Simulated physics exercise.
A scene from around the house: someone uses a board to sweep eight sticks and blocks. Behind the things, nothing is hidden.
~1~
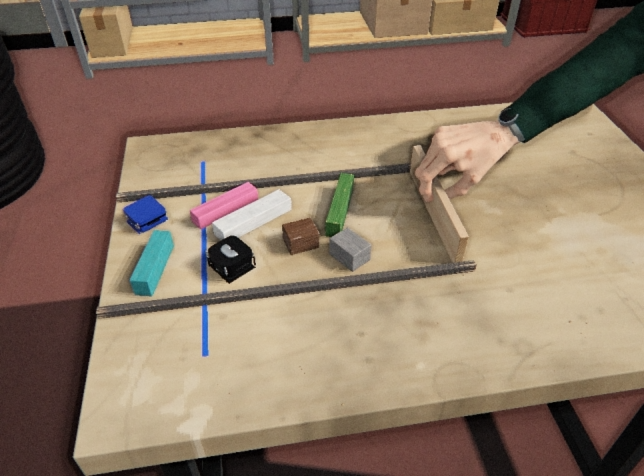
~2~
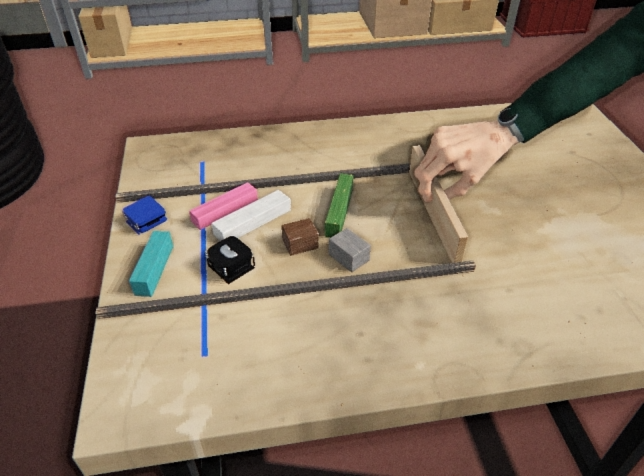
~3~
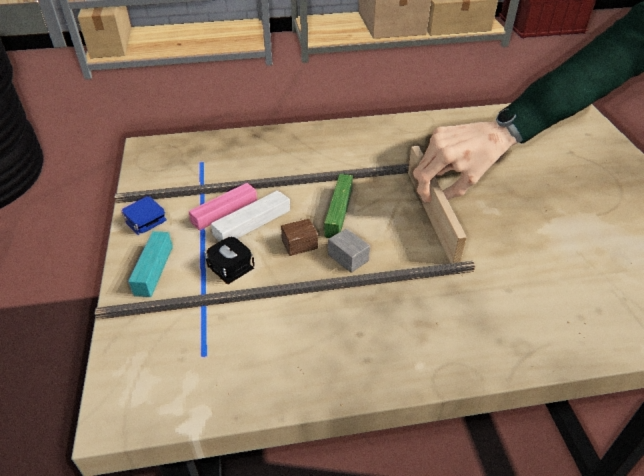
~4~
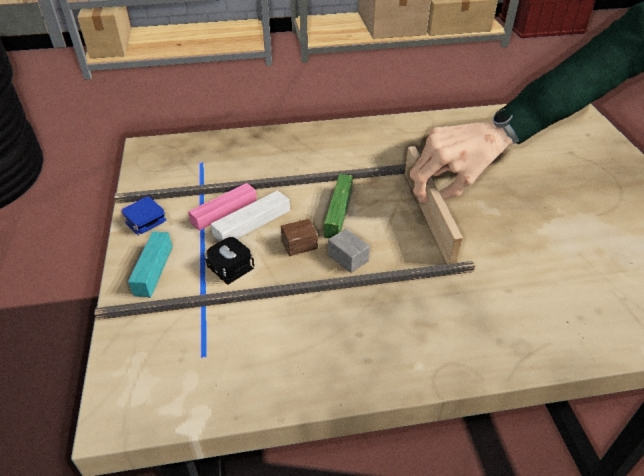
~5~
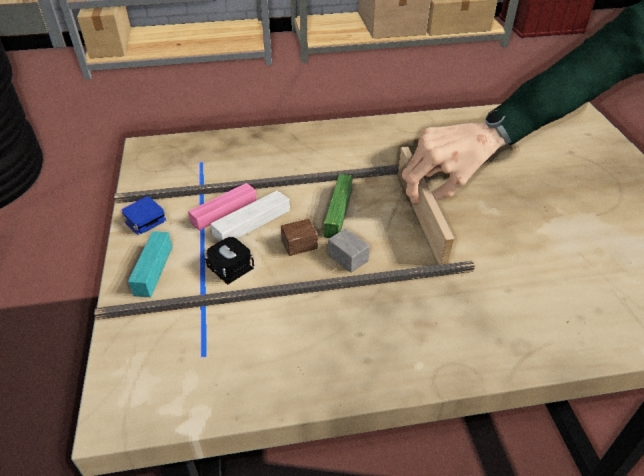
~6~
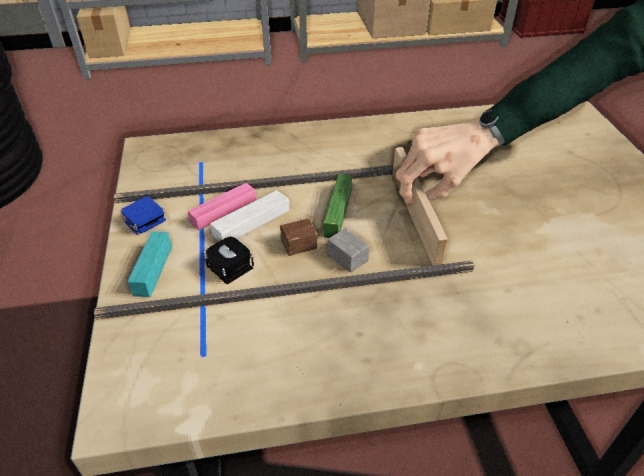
To begin with, a hand holds a wooden board upright at the right of several colourful sticks and blocks lying between two dark rods on a table. The hand then slides the board a short way left, while the pieces near the blue line stay still and untouched.
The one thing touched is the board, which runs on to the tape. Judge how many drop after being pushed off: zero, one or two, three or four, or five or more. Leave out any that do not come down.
Number dropping: Zero.
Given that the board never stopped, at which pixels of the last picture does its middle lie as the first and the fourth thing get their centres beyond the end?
Near (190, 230) and (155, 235).
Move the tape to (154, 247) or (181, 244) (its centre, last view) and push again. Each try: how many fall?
First try 2, second try 1.
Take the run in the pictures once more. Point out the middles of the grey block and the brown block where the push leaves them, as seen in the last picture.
The grey block finishes at (188, 270); the brown block finishes at (169, 251).
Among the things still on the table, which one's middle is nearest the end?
Answer - the turquoise bar.
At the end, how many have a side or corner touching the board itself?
Well, it touches 2.
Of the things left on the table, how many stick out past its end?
The total would be 2.
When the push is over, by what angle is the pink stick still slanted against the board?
Roughly 45°.
Early on, none off yet; blue case at rest near (144, 216); turquoise bar at rest near (151, 263); pink stick at rest near (223, 206).
A while later, none off yet; blue case at rest near (144, 216); turquoise bar at rest near (151, 263); pink stick moving near (216, 205).
Finally, the number that fall off is zero.
